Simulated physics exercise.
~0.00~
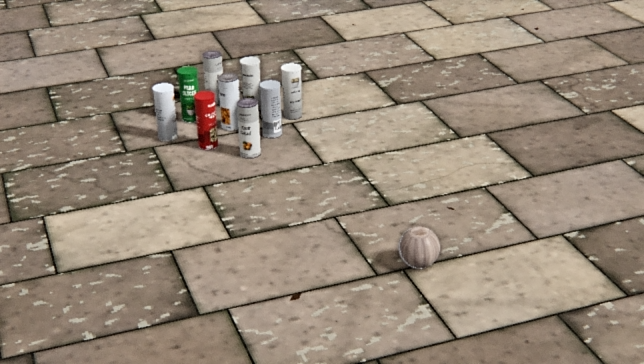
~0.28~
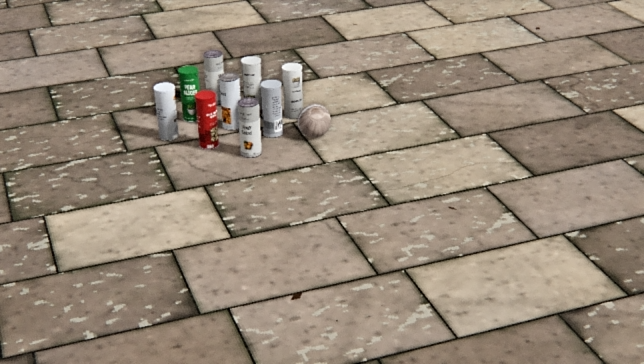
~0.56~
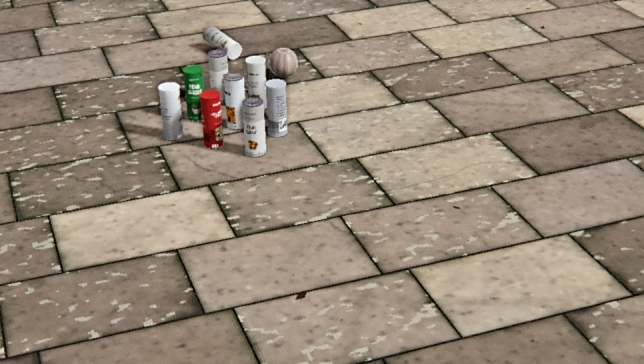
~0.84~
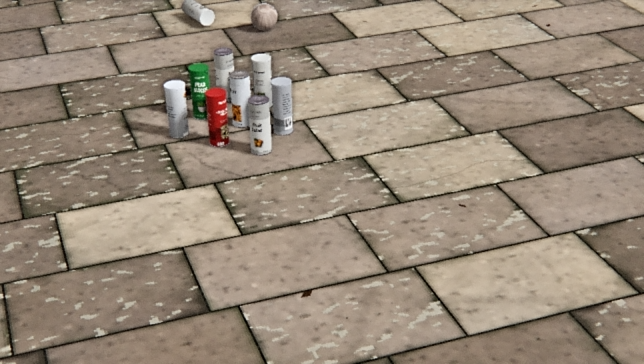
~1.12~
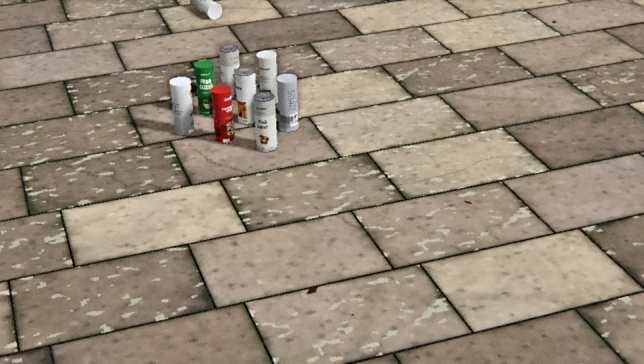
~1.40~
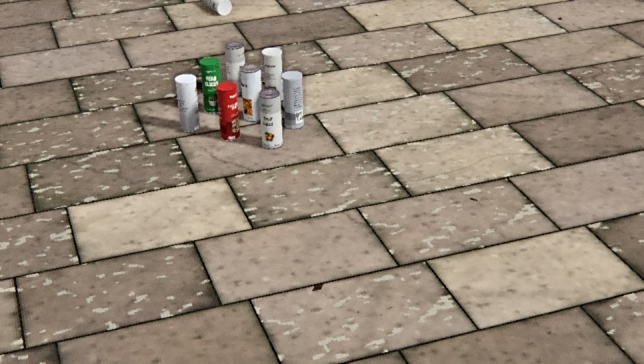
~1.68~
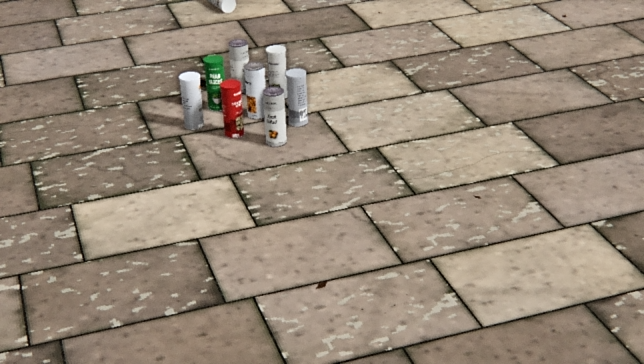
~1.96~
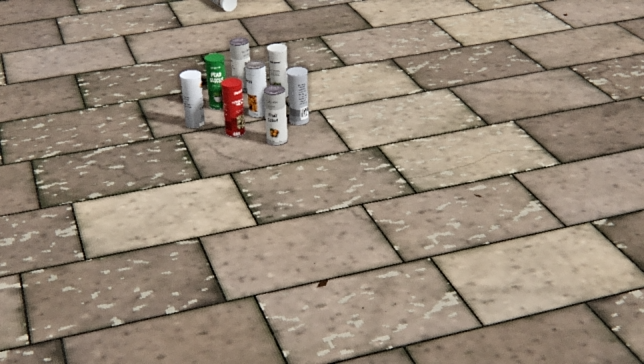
The clip opens on a patch of stone paving where a tight cluster of upright canisters stands, mostly white and grey, with one red and one green among them. A pale wooden ball rolls in from the lower right, heading left and away toward the group. It reaches the right edge of the cluster, and a white canister at the back tips over and is carried off behind the others. The ball rolls on out of sight beyond the top edge as the view pans slightly left. At the end, the toppled canister lies on its side in the distance, while the red, green and remaining canisters still stand.
